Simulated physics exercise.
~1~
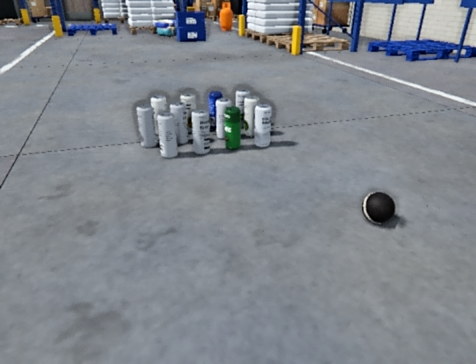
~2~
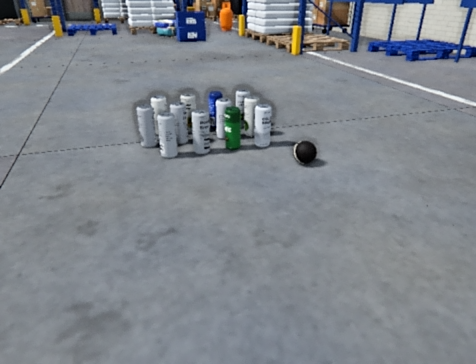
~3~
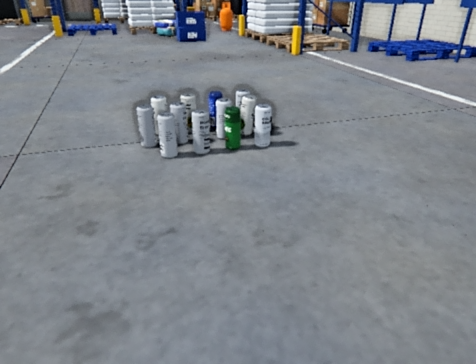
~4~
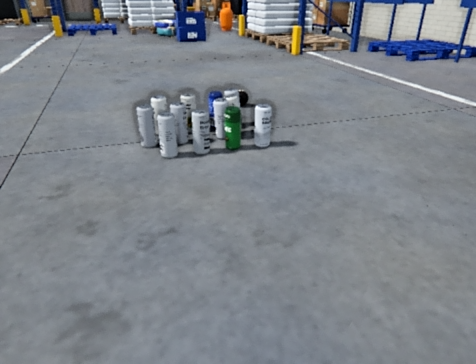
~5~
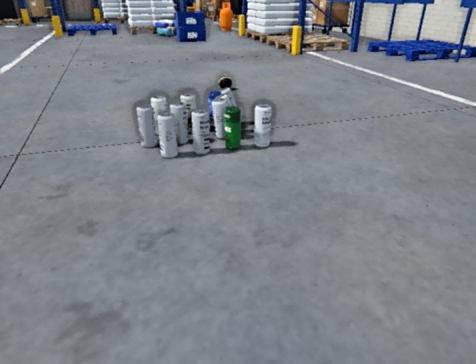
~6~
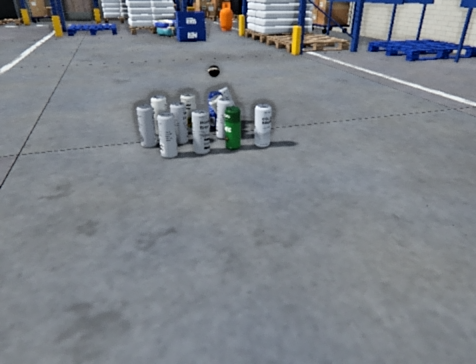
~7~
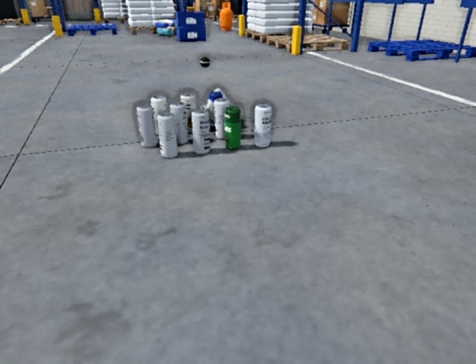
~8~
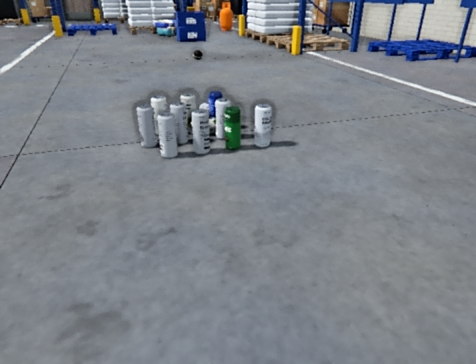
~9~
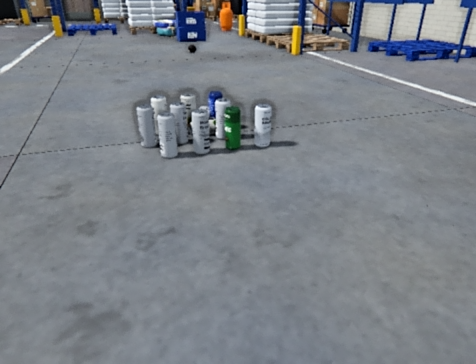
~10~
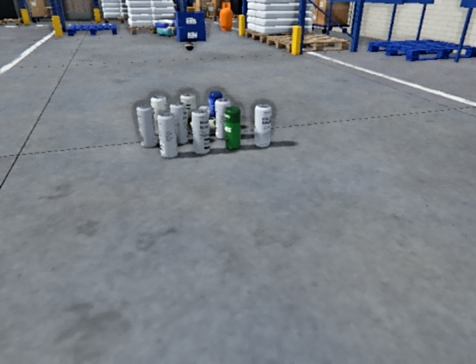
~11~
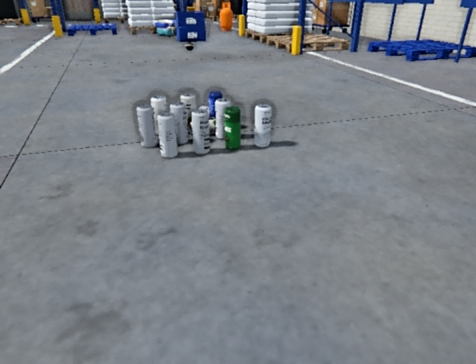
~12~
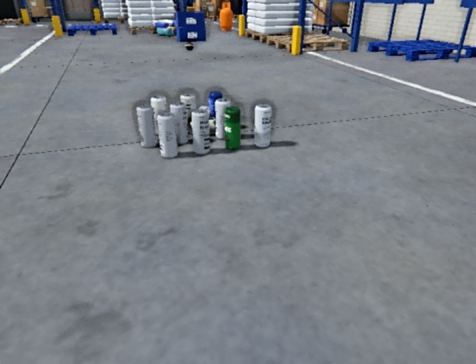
A dark ball rolls leftward and away across the grey warehouse floor toward a cluster of upright tubes, mostly white, with one green and one blue. It passes behind the right side of the group and slips out of view. As it reappears among the back tubes, a couple of white ones there tilt. The ball comes out behind the cluster and keeps rolling into the distance while the leaning tubes drop onto their sides. It ends up small and far off near a blue container, with most tubes, including the green and blue ones, still standing.
